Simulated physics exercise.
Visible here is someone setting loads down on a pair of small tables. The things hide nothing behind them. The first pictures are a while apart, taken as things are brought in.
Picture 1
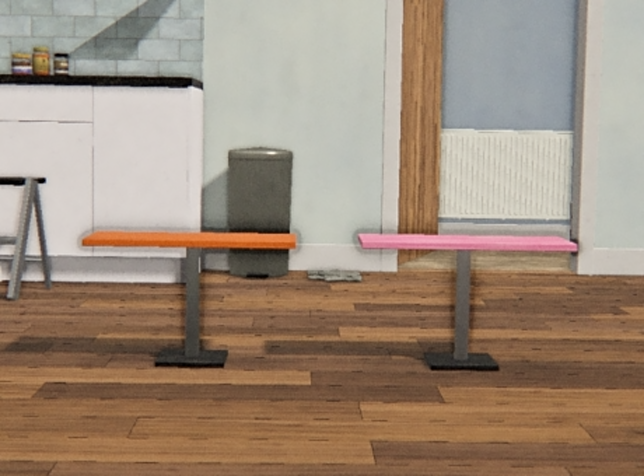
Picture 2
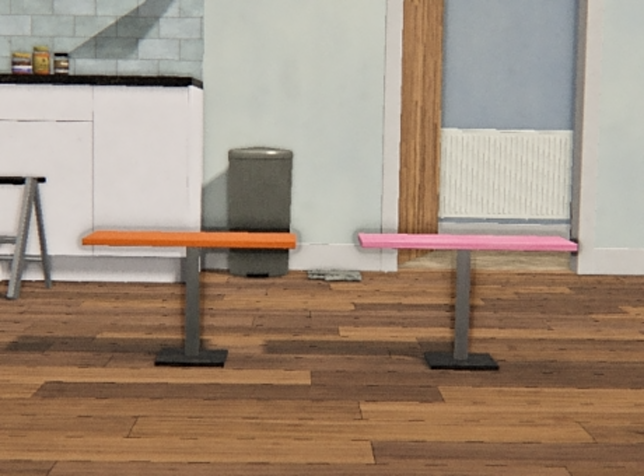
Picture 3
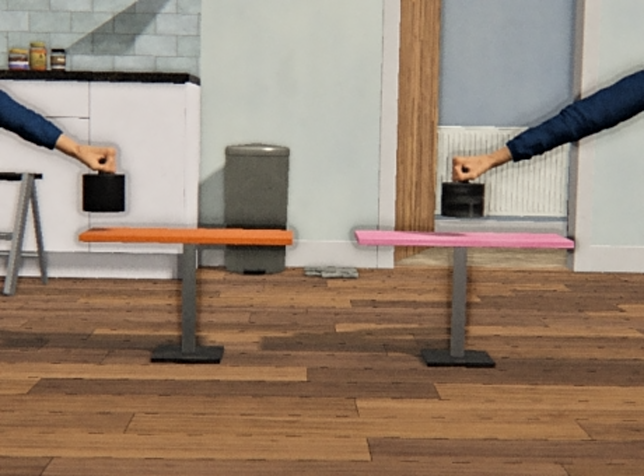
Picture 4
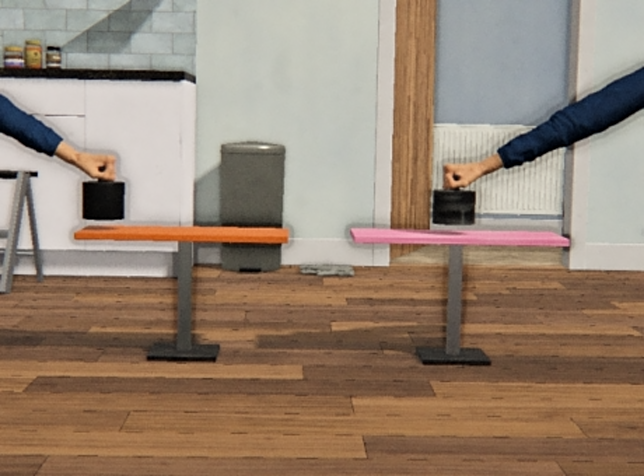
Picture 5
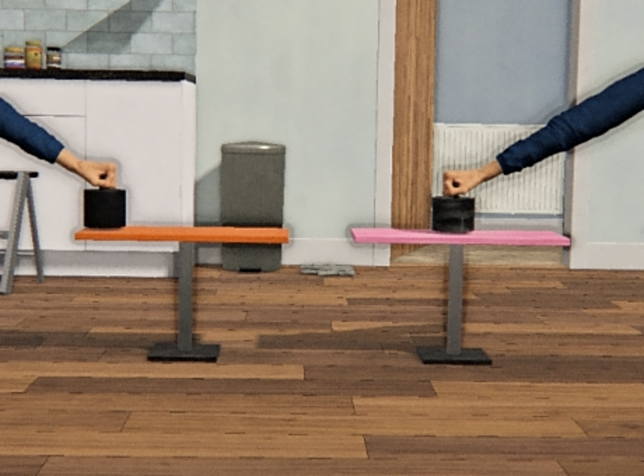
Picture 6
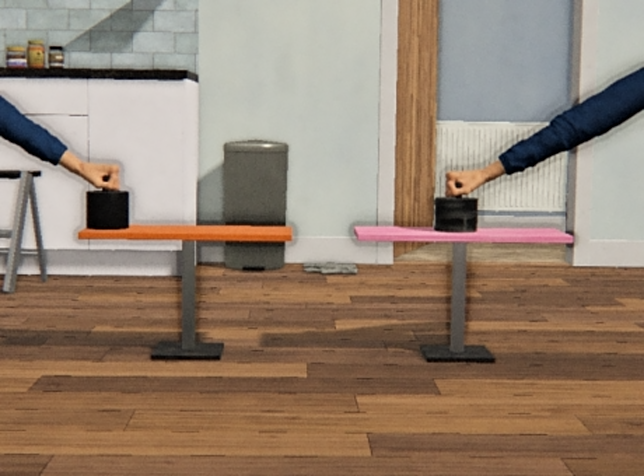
Two hands lower black blocks onto the left ends of an orange table and a pink table.
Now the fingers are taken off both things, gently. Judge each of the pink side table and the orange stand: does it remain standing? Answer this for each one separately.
Result: I expect the pink side table will stay upright. I expect the orange stand will topple.
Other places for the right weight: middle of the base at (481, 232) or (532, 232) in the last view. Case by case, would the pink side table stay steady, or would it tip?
First try: It remains upright. Second try: It tumbles.
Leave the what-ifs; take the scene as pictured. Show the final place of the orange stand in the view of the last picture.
You'll find it close to (68, 263).
Then, 0.38 s past the last view, pink side table at rest near (460, 235); orange stand leaning 21° off how it started near (143, 228).
Then, 0.52 s past the last view, pink side table at rest near (460, 235); orange stand leaning 49° off how it started near (89, 249).
Then, 0.68 s past the last view, pink side table at rest near (460, 235); orange stand leaning 66° off how it started near (58, 259).
Finally, the pink side table stays flat on its feet, near (460, 235); the orange stand tips up, near (68, 264).
